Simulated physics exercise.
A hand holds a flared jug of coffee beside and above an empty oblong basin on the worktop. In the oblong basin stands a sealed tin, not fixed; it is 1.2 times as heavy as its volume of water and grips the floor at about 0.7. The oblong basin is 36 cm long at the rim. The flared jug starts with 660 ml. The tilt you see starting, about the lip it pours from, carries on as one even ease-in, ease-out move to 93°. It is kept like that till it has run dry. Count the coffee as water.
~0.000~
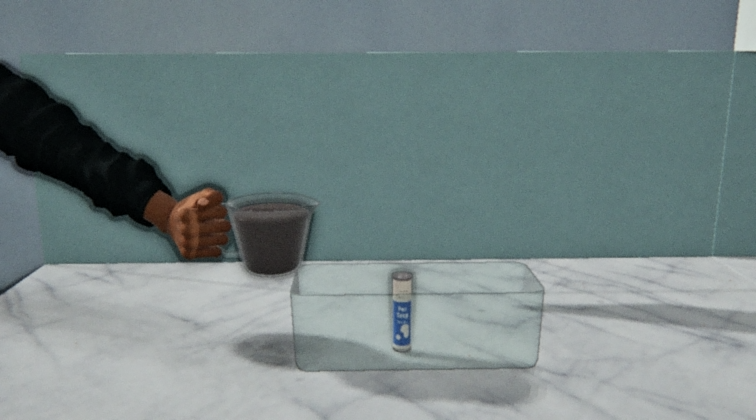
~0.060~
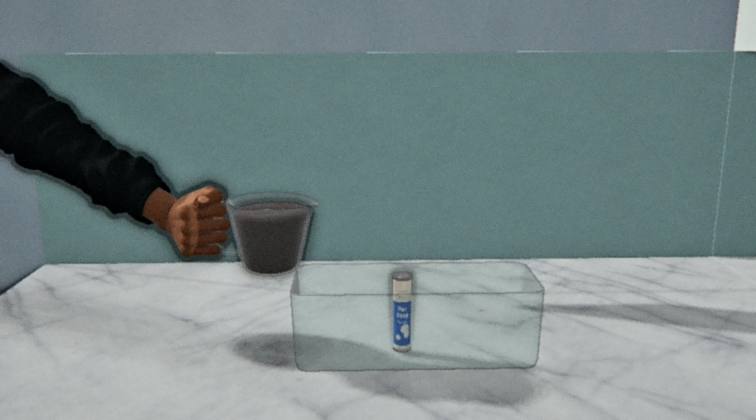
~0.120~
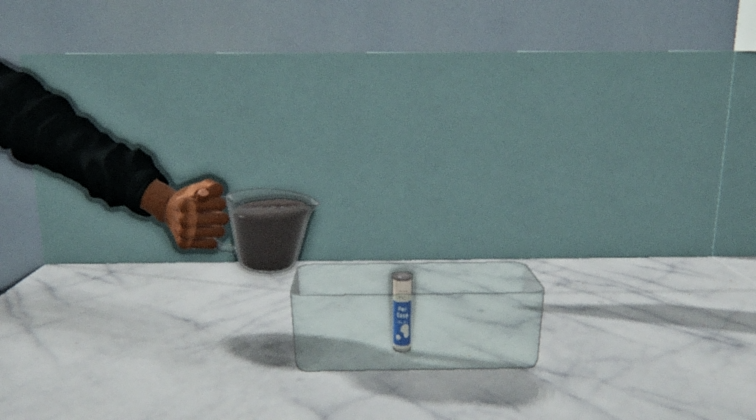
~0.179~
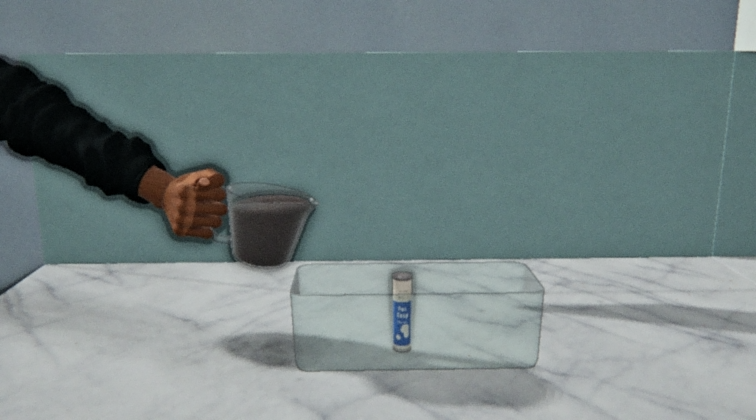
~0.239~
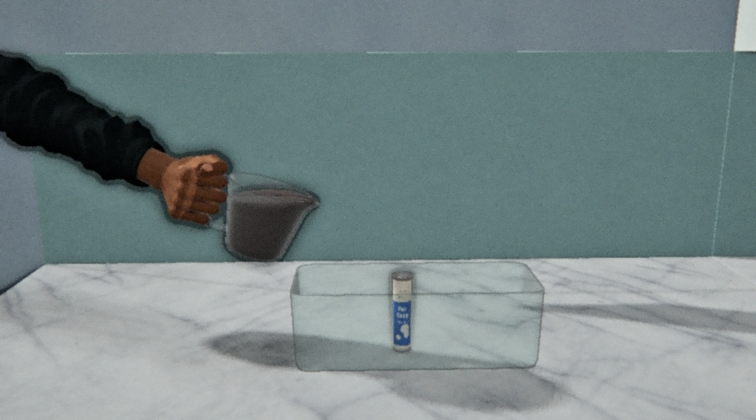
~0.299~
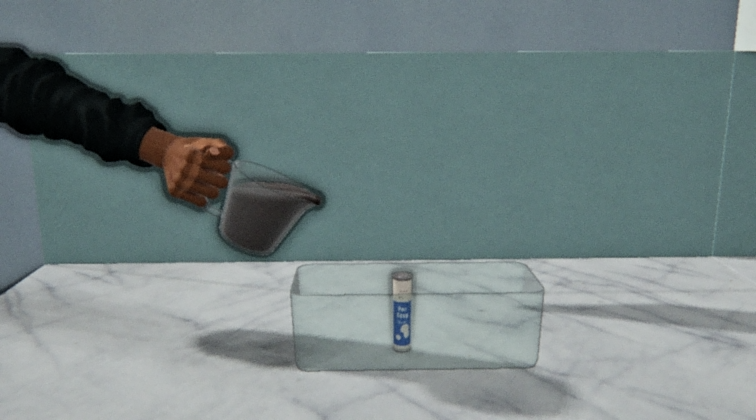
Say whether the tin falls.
The tin goes over.
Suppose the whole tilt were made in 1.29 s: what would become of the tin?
Then it falls.
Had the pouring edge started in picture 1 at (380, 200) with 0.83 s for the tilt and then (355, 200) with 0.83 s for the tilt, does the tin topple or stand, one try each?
First it remains upright; then it stays up.
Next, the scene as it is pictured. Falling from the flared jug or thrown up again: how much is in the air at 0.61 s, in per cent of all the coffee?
About 32 per cent.
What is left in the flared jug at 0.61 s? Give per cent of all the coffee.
Near 58 in a hundred.
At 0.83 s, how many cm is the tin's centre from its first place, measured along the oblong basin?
About 3 cm.
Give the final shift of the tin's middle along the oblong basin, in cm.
Some 12.0 cm.
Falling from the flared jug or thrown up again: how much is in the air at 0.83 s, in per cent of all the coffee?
Some 26 per cent.
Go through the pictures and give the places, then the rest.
In the first picture, tilt 0°; pouring edge (320, 202); surface from (233, 212) to (310, 211); the oblong basin's rim runs from (295, 280) to (535, 277); the tin's top is at (402, 279).
In the second picture, tilt 1°; pouring edge (320, 202); surface from (233, 211) to (310, 210).
In the third picture, tilt 5°; pouring edge (320, 203); surface from (233, 209) to (311, 207).
In the fourth picture, tilt 10°; pouring edge (320, 203); surface from (232, 205) to (312, 203).
In the fifth picture, tilt 18°; pouring edge (319, 203); surface from (232, 197) to (315, 198).
In the sixth picture, tilt 27°; pouring edge (319, 203); surface from (231, 189) to (313, 197); 1 per cent is over the edge.
Then, 0.61 s in, the tilt is 78° and 59 per cent is still to pour; the tin stands where it began.
Then, 0.83 s in, the tilt is 93° and 12 per cent is still to pour; the tin leans 5°.
Then, 1.07 s in, the tilt is 93° and 1 per cent is still to pour; the tin lies on its side.
Then, 1.33 s in, the tilt is 93° and 0 per cent is still to pour; the tin lies on its side.
Finally, the tin lies on its side.
